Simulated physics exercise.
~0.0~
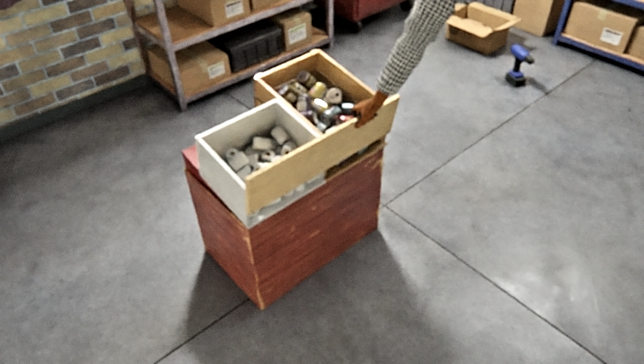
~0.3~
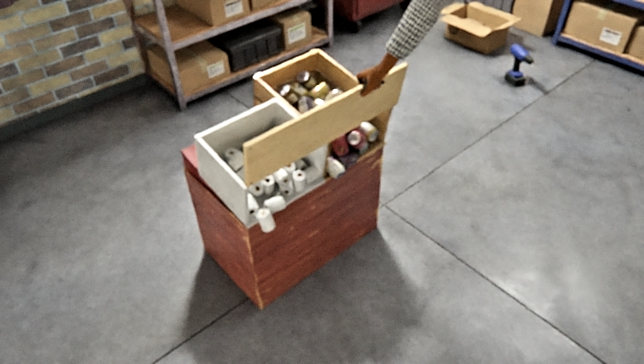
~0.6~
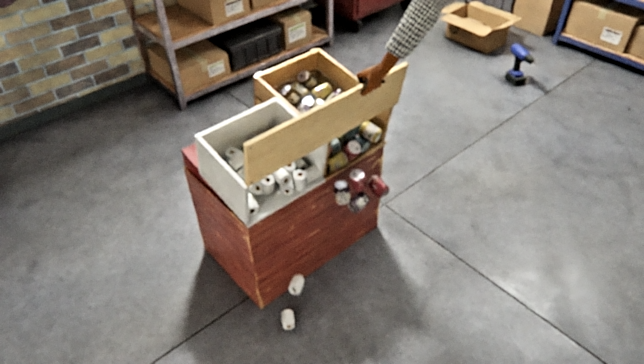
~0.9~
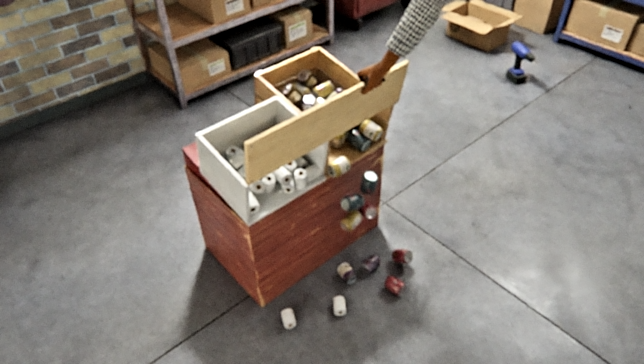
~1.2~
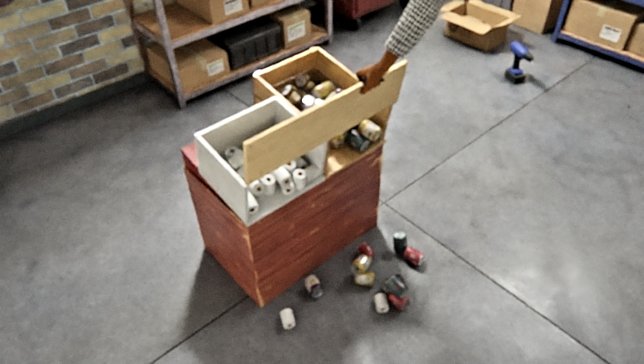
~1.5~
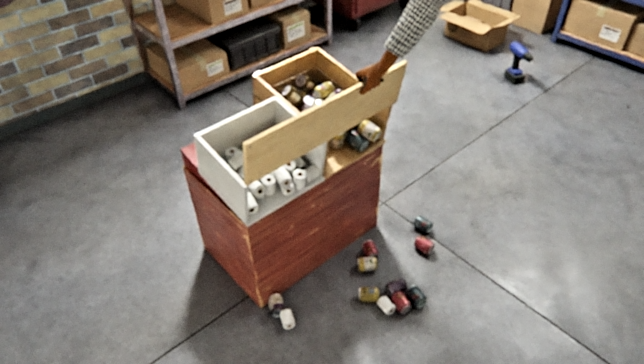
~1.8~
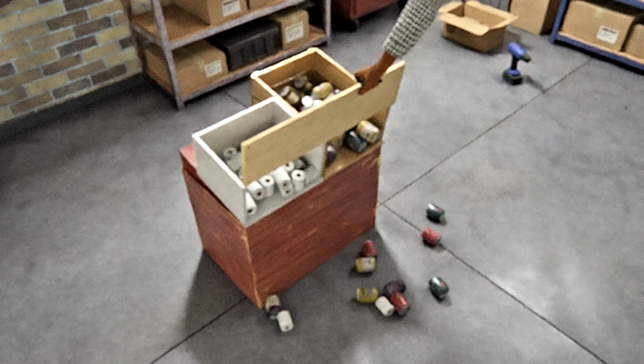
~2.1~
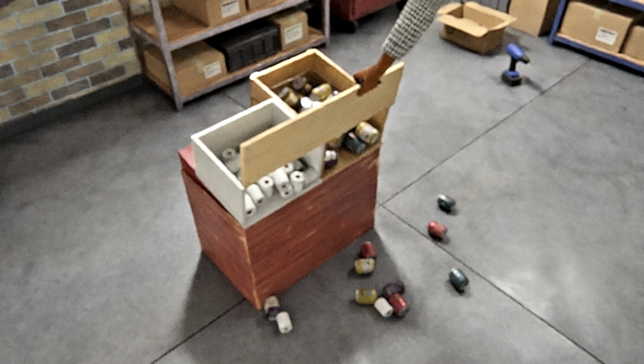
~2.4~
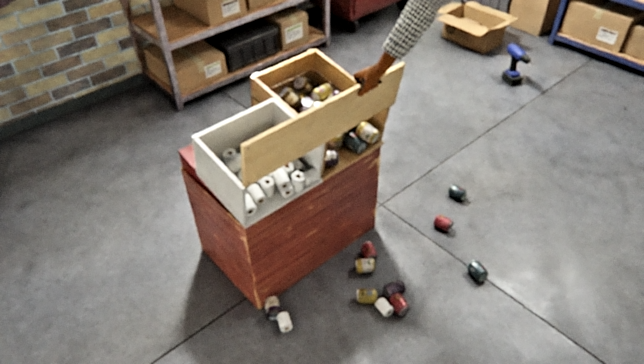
A hand in a knitted sleeve pulled up the wooden gate across two open bins on a red box, and small cans and a couple of white rolls spilled onto the grey floor, some cans rolling right, while most stayed inside the bins.
